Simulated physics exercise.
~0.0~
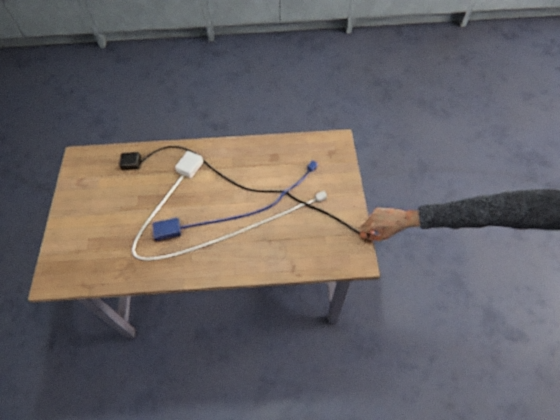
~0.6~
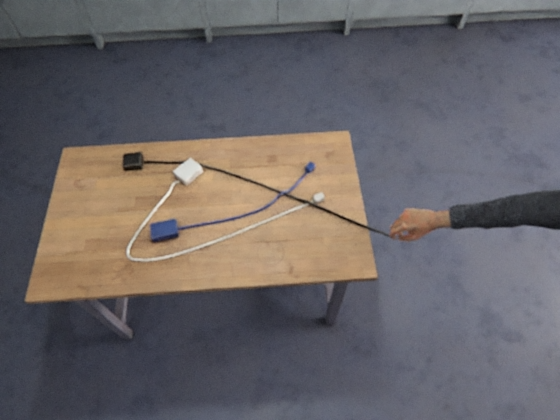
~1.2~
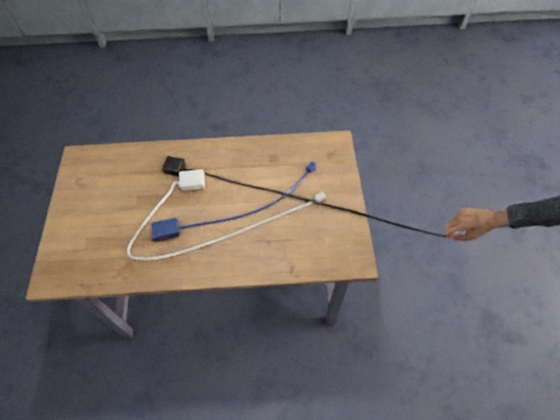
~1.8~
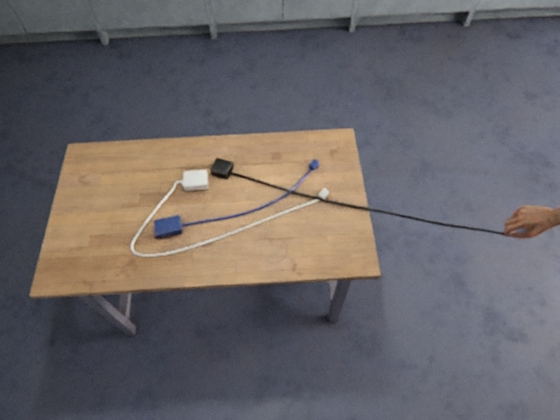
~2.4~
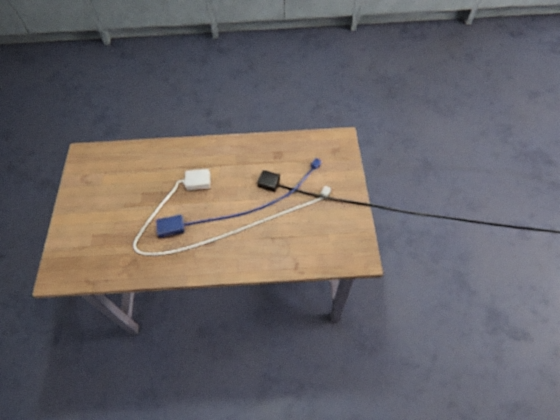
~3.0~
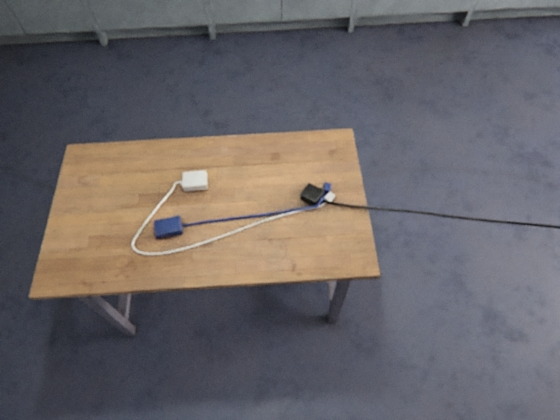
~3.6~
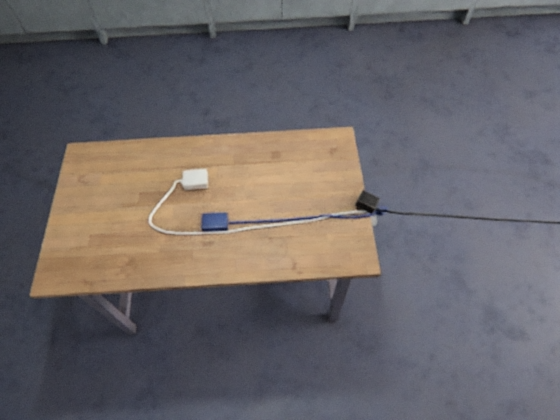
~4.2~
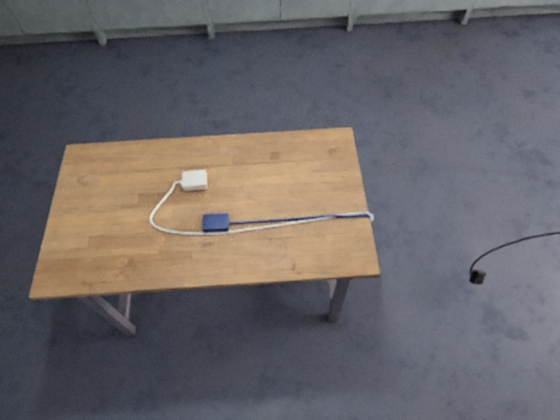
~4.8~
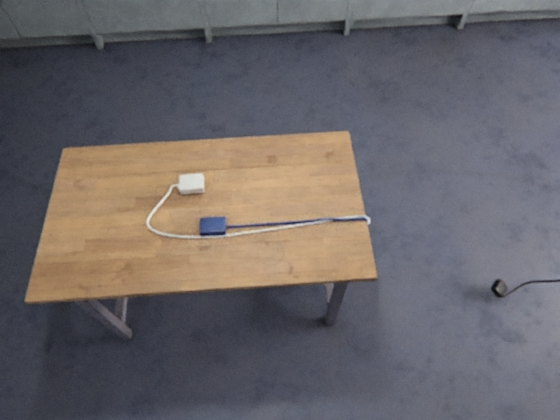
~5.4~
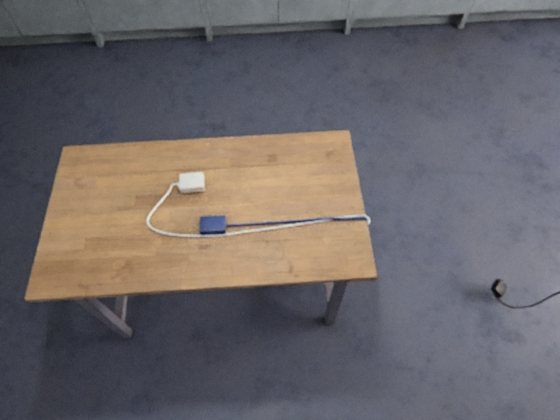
A black lead, gripped by a hand at the right, is drawn away across a wooden table where white and blue leads with block chargers also lie. Its charger slides right, nudging the white charger slightly on the way past. It then crosses the table and catches the blue and white plugs near the right edge, pulling both leads nearly straight and dragging the blue charger a short way right. The black charger drops over the edge and ends on the floor at the right. The white and blue chargers stay on the table, their leads stretched to its edge.
